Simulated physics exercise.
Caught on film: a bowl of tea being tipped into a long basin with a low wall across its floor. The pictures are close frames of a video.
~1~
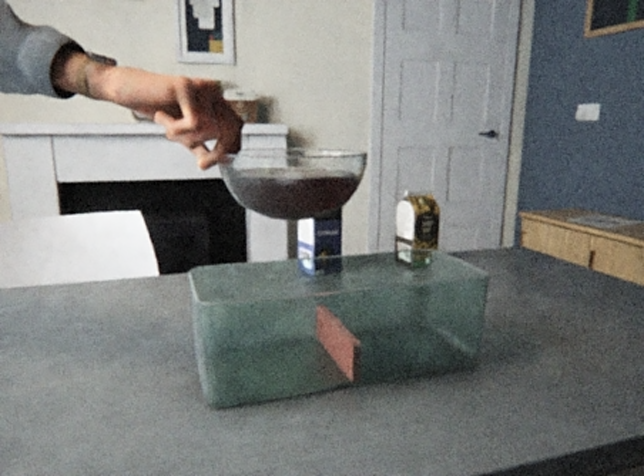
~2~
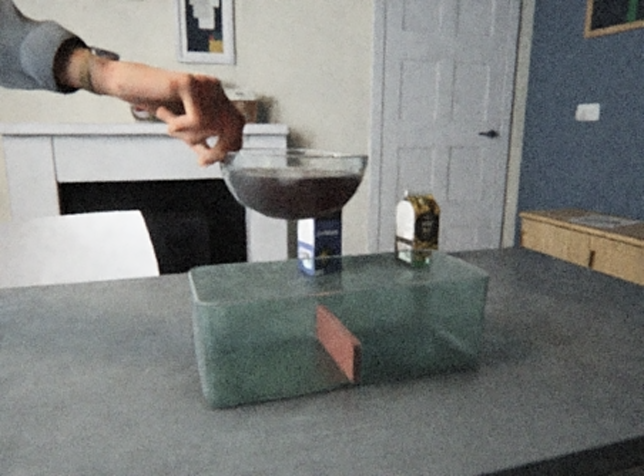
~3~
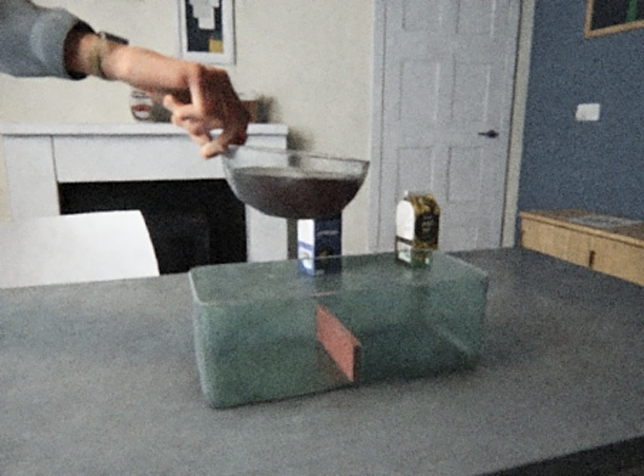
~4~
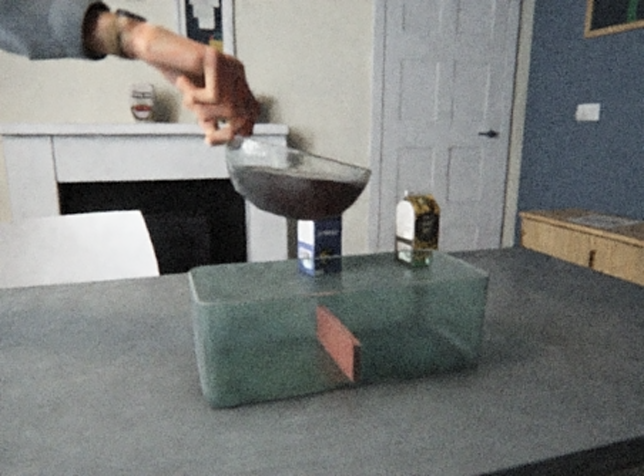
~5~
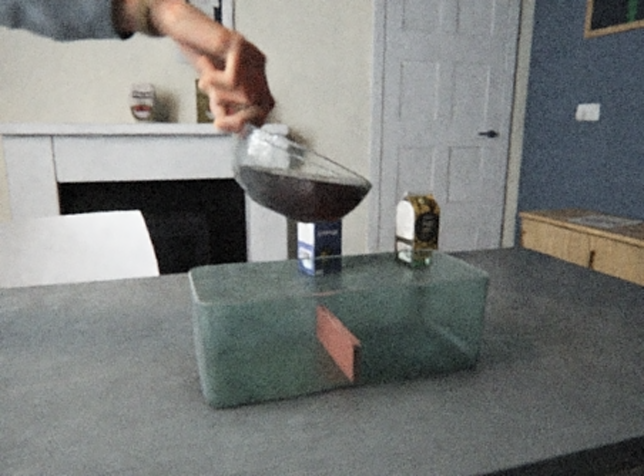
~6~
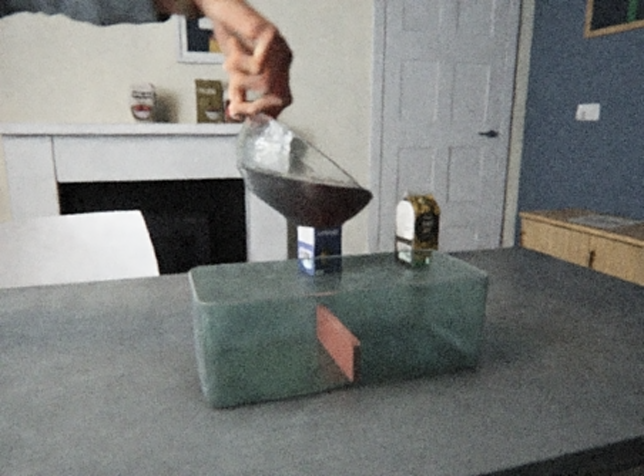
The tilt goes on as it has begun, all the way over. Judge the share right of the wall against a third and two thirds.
It comes to above two thirds.
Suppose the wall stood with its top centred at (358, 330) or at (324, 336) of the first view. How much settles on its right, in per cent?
The first gives 60 %, the second 75 %.
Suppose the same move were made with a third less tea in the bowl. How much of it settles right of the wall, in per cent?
About 85 per cent.
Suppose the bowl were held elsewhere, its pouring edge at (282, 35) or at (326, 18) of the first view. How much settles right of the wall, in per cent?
Near 40 % and 70 %.
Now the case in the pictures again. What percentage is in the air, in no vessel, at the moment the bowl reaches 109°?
Roughly 10 in a hundred.
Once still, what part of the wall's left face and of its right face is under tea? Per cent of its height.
Left about 10, right about 50.
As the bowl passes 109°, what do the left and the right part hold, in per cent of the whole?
Some 5 per cent left and 85 right.
A moment on, the bowl is tipped right over and 2 per cent is still to pour, 3 is left of the wall and 85 right of it.
Next, the bowl is tipped right over and 0 per cent is still to pour, 13 is left of the wall and 75 right of it.
Then the bowl is tipped right over and 0 per cent is still to pour, 16 is left of the wall and 82 right of it.
Later the bowl is tipped right over and 0 per cent is still to pour, 17 is left of the wall and 81 right of it.
In the end 17 per cent lies left of the wall, 80 right of it and 2 outside.
